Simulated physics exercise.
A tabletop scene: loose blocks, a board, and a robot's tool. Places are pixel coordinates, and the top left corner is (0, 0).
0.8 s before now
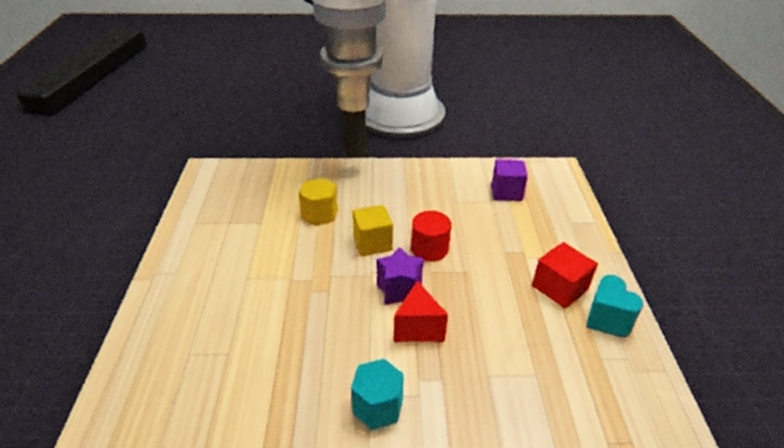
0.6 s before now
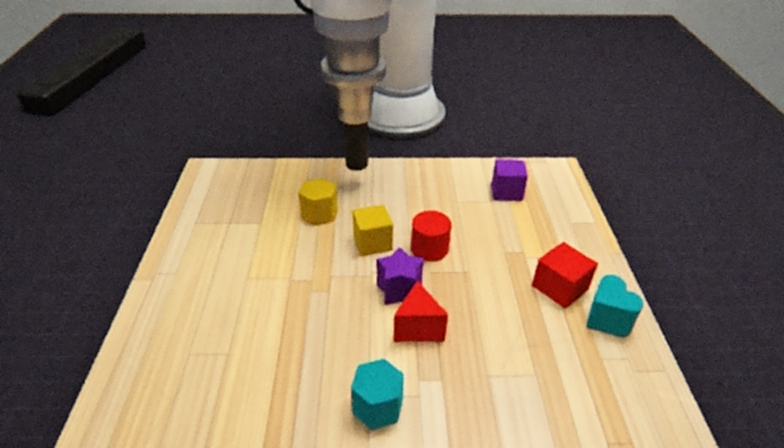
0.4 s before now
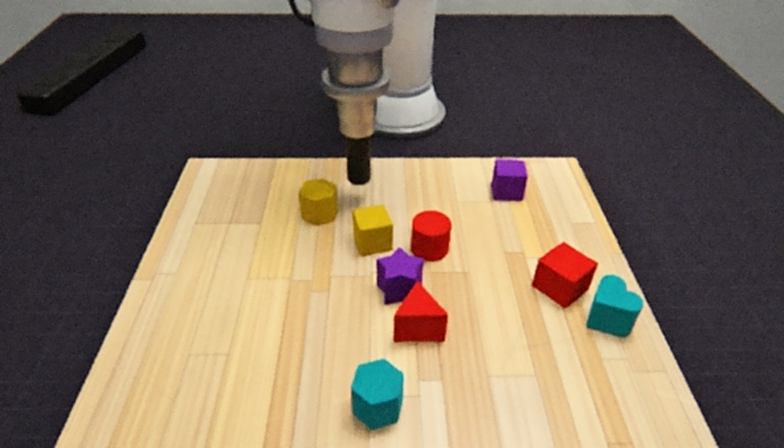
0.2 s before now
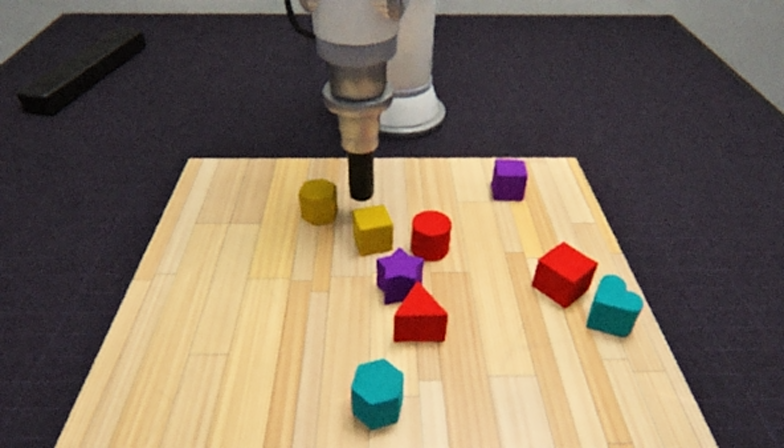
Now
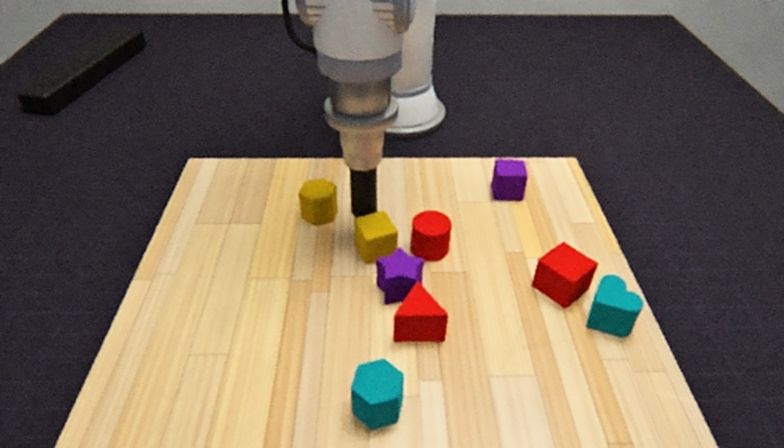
Robot arm moving its dark-tipped tool forward over a wooden board of coloured blocks, then nudging the yellow cube slightly forward.
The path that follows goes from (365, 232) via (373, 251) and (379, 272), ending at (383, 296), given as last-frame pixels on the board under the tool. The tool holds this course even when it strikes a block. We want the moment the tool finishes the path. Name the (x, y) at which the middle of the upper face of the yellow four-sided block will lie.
Answer: (409, 287).
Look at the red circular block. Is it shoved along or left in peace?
It will remain on its spot.
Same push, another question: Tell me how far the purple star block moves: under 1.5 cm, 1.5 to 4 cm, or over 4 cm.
Displacement: Past 4 cm.
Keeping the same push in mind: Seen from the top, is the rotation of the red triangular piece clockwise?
My answer is yes.
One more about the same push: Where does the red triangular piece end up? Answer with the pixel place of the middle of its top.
It should be at (460, 338) by then.
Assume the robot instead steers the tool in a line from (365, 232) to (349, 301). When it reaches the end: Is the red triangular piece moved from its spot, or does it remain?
Put simply, it goes somewhere else.
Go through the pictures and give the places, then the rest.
In the first frame, tool tip (355, 153); block tops, yellow four-sided block (372, 216); purple star block (400, 263); red triangular piece (420, 303); red circular block (432, 222).
In the second frame, tool (357, 166); blocks unchanged.
In the third frame, tool (359, 180); blocks unchanged.
In the fourth frame, tool (362, 195); blocks unchanged.
In the fifth frame, tool (364, 213); yellow four-sided block (376, 224); purple star block (400, 263); red triangular piece (420, 303); red circular block (432, 222).
The first path, step by step. One third of the way, tool (373, 231); yellow four-sided block (389, 244), turned 10° anticlockwise; purple star block (406, 268); red triangular piece (422, 305).
Two thirds of the way, tool (379, 253); yellow four-sided block (401, 264), turned 25° anticlockwise; purple star block (428, 287); red triangular piece (438, 316), turned 50° clockwise.
At the end, tool (383, 275); yellow four-sided block (409, 287), turned 35° anticlockwise; purple star block (443, 308), turned 20° anticlockwise; red triangular piece (460, 338), turned 40° clockwise; red circular block in place.
